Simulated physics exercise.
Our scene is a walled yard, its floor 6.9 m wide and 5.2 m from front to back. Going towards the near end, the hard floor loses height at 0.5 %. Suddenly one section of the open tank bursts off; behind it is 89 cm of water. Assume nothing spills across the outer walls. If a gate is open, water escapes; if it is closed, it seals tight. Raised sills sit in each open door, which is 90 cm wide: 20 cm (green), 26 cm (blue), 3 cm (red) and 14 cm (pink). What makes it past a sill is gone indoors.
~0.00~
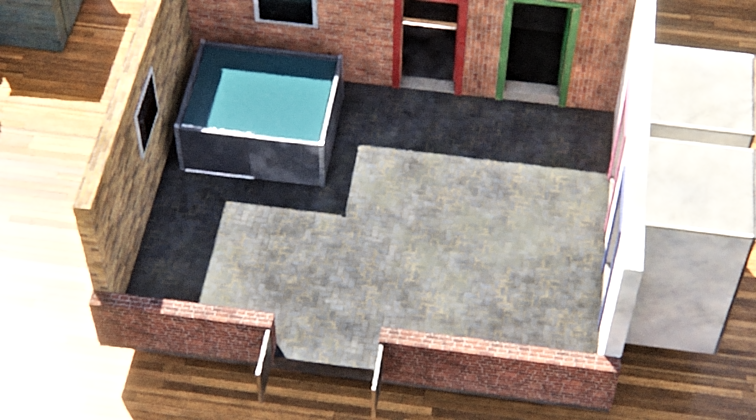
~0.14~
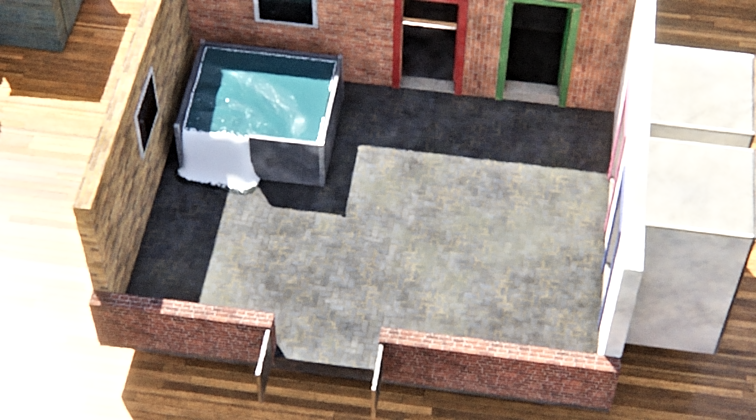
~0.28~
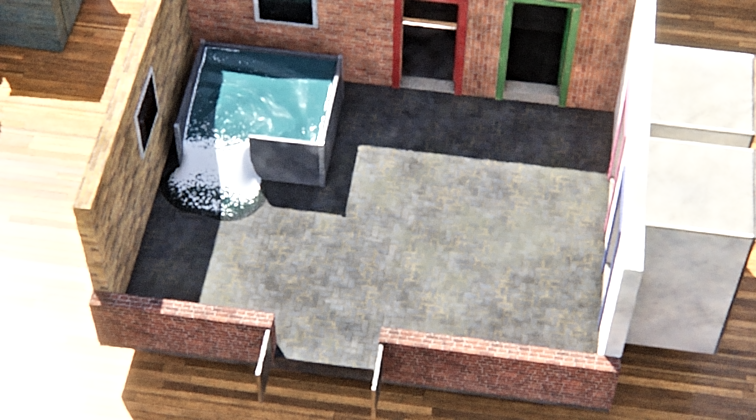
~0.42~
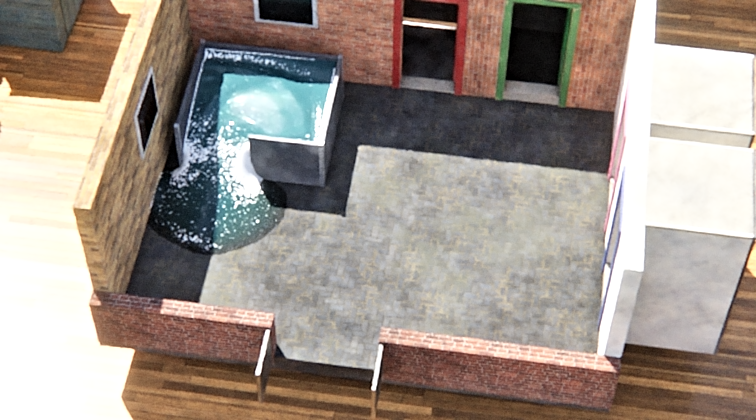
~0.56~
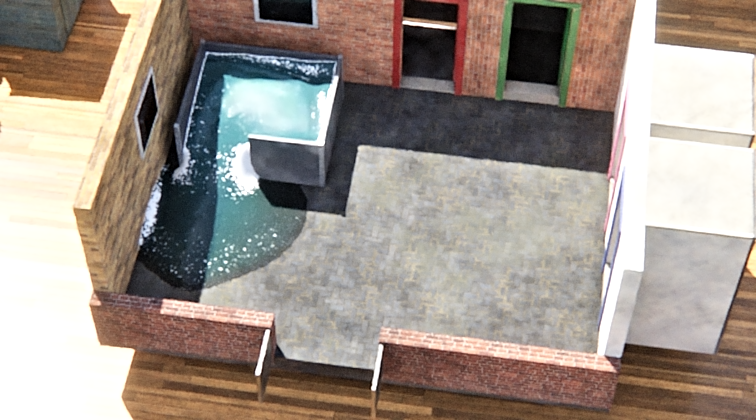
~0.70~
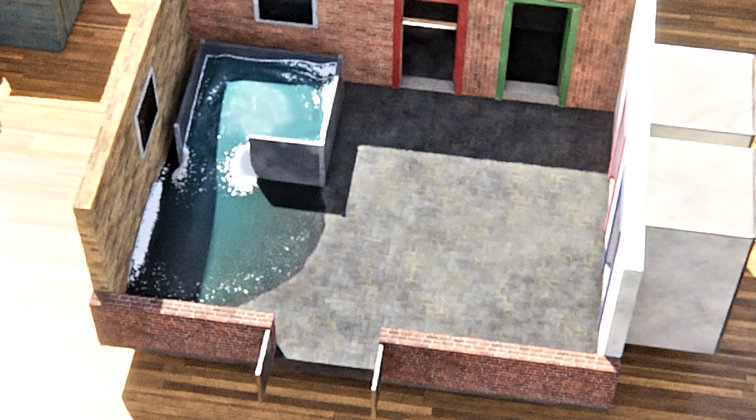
Water burst through the front of an open tank in the back left of a brick-walled yard, frothing white at first, then spread forward across the dark and grey paving to the low front wall.
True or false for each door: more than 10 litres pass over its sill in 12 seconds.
Per door: The green door: False; the blue door: False; the red door: True; the pink door: False.
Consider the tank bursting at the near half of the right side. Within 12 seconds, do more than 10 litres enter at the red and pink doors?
Door red goes beyond, door pink goes beyond.
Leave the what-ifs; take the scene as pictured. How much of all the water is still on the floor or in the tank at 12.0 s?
Roughly 82 in a hundred.
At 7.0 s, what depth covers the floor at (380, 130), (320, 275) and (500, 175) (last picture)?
Depths: About 1, 6 and 7 centimetres.
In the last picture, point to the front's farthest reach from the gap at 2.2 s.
That's around (415, 360) in the last picture.
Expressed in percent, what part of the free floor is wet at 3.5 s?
Covered: Roughly 65 per cent.
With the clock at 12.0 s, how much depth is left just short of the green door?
I'd put it at around 8.0 cm deep.
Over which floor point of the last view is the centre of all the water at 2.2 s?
Centre: Approx. (237, 205) px.
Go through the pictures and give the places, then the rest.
The open tank at (260, 95) is whole and still, 89 cm deep, in the first picture.
The front is at (254, 185), 0.6 m from the gap at (217, 159); 0.2 m2 of floor is under water; 89 cm left at the back of the open tank, in the second picture.
Water pours out at (217, 159) and has run 0.9 m, to (230, 217); typically 13 cm deep outside, 88 cm at the open tank's back, in the third picture.
The front is at (209, 250), 1.5 m from the gap at (218, 161); 2.3 m2 of floor is under water; 81 cm left at the back of the open tank, in the fourth picture.
The front is at (179, 284), 2.2 m from the gap at (217, 161); 3.9 m2 of floor is under water; 75 cm left at the back of the open tank, in the fifth picture.
Water pours out at (217, 160) and has run 2.8 m, to a hidden place; typically 7 cm deep outside, 77 cm at the open tank's back, in the sixth picture.
After 1.4 s water covers 25 % of the floor and is deepest (70 cm) near (133, 313); green door not reached, blue door not reached, red door not reached, pink door not reached.
After 2.2 s water covers 30 % of the floor and is deepest (52 cm) near (130, 323); green door not reached, blue door not reached, red door not reached, pink door not reached.
After 3.5 s water covers 65 % of the floor and is deepest (32 cm) near (167, 328); green door not reached, blue door 17 cm at the sill, 0 L in, red door not reached, pink door not reached.
After 7.0 s water covers 90 % of the floor and is deepest (21 cm) near (612, 116); green door 15 cm at the sill, 0 L in, blue door 15 cm at the sill, 0 L in, red door 6 cm at the sill, 1 L in, pink door 10 cm at the sill, 0 L in.
After 12.0 s water covers 100 % of the floor and is deepest (14 cm) near (247, 82); green door 8 cm at the sill, 0 L in, blue door 10 cm at the sill, 0 L in, red door 7 cm at the sill, 29 L in, pink door 8 cm at the sill, 0 L in.
